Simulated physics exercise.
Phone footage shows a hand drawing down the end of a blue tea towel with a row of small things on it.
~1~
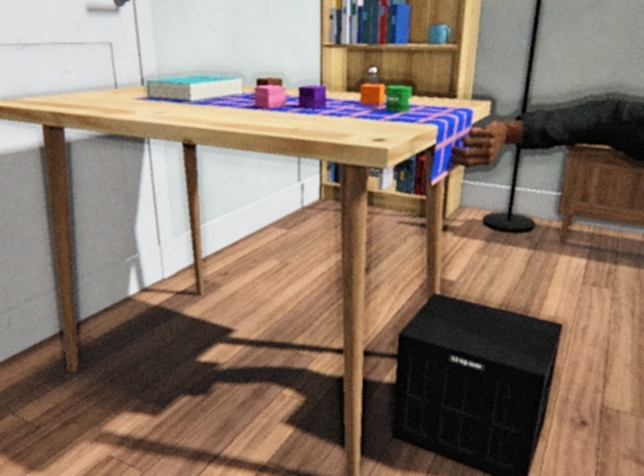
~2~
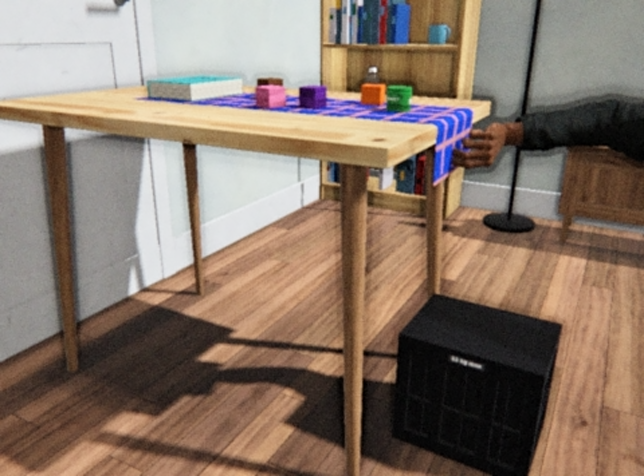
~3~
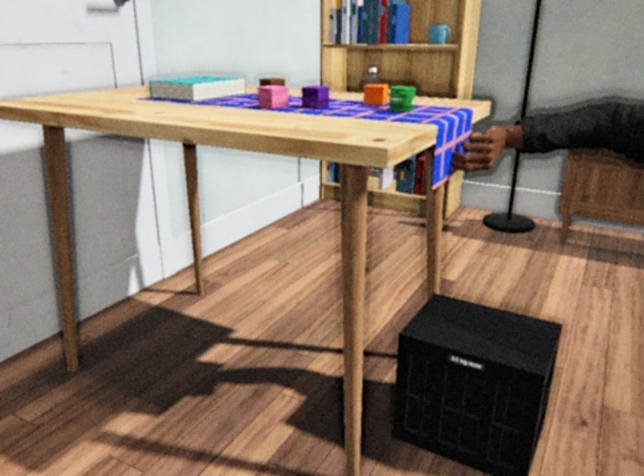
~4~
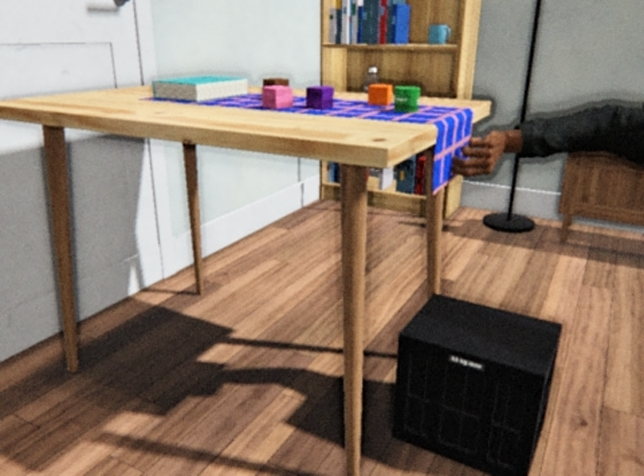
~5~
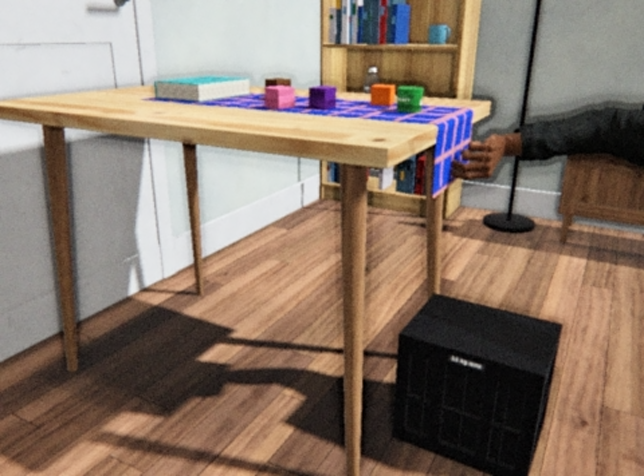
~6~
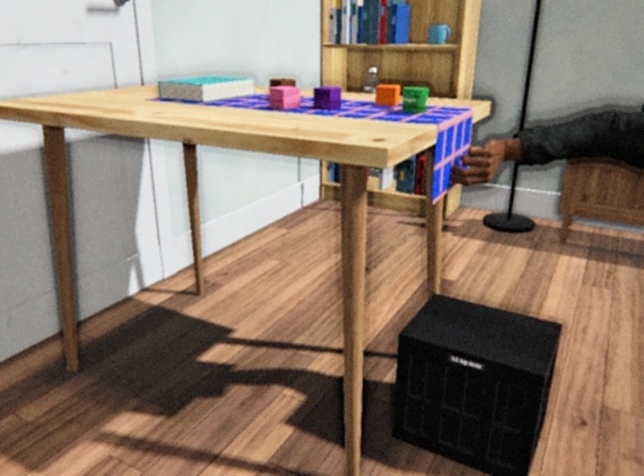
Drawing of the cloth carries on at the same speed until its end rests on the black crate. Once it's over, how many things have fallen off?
By then three have.
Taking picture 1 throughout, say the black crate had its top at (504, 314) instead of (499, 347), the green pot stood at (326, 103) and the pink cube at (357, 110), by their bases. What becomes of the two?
So the green pot stays there, and the pink cube leaves.
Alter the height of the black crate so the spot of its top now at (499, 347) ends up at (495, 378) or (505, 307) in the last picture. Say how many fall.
Totals 4, 2.
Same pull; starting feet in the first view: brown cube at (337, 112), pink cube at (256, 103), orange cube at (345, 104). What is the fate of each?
Here's what happens: The brown cube leaves its perch, the pink cube remains aboard, the orange cube leaves its perch.
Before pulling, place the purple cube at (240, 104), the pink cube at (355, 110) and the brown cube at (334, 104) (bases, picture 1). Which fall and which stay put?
In the end the purple cube is still on top, the pink cube is no longer on top, and the brown cube is no longer on top.
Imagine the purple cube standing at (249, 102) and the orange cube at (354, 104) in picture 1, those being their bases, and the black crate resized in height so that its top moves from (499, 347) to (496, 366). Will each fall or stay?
The purple cube stays aboard, and the orange cube does not stay aboard.
A little later, hem near (447, 265); green pot gone.
Next, hem on the crate; green pot, orange cube and purple cube gone.
When it is over, hem on the crate; green pot, orange cube and purple cube gone. The answer is three.
